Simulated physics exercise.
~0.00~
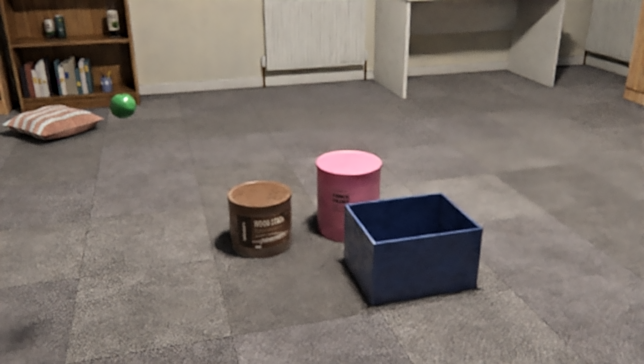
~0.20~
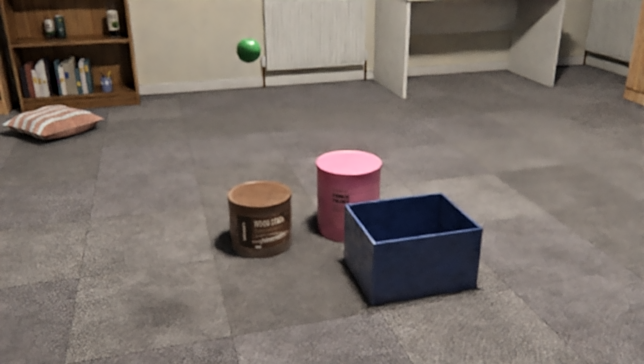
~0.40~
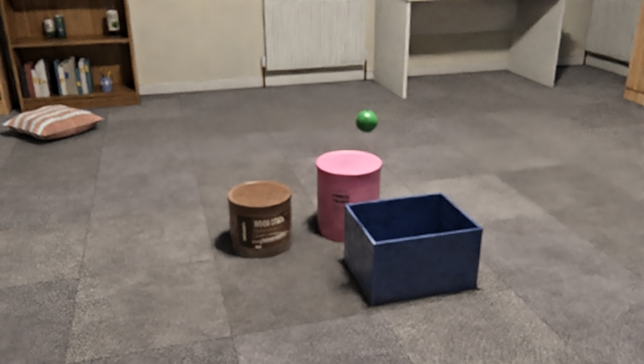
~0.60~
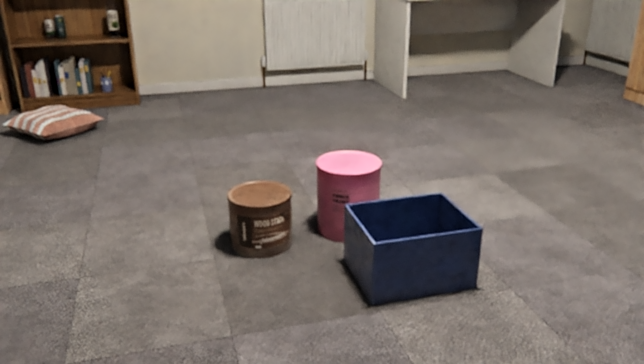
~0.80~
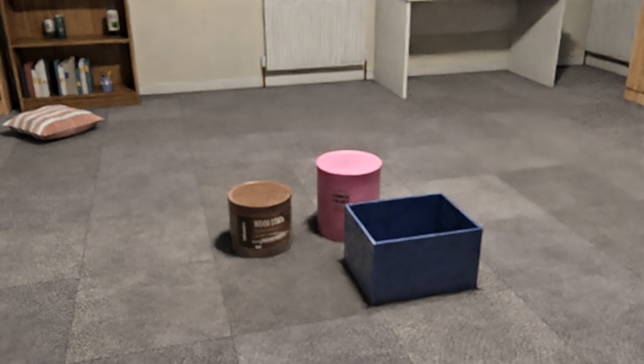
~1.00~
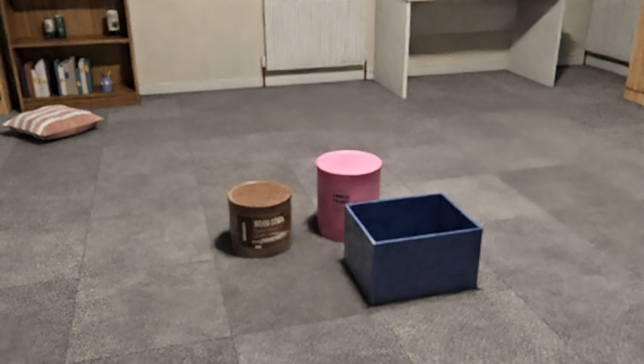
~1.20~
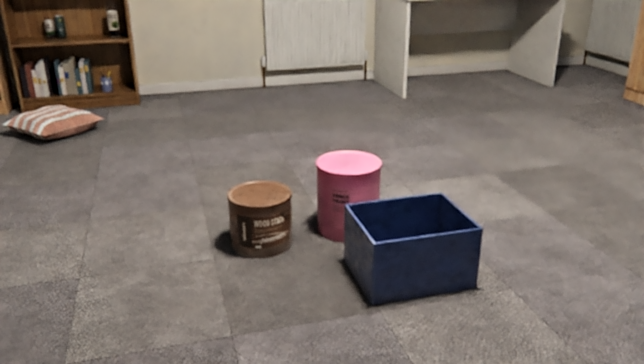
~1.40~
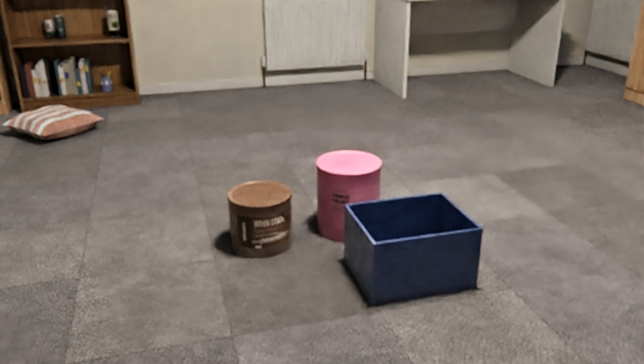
A small green ball, the apple, flies in from the left of a grey-carpeted room, seen from a fixed, slightly raised viewpoint. A brown pail and a taller pink pail stand near the middle, with an open blue box in front and to the right, while a bookshelf and striped cushion sit at the back left. The apple rises to the right in front of the pale wall, then drops past the top of the pink pail towards the box. It disappears from sight inside the box and stays there, while both pails remain still.
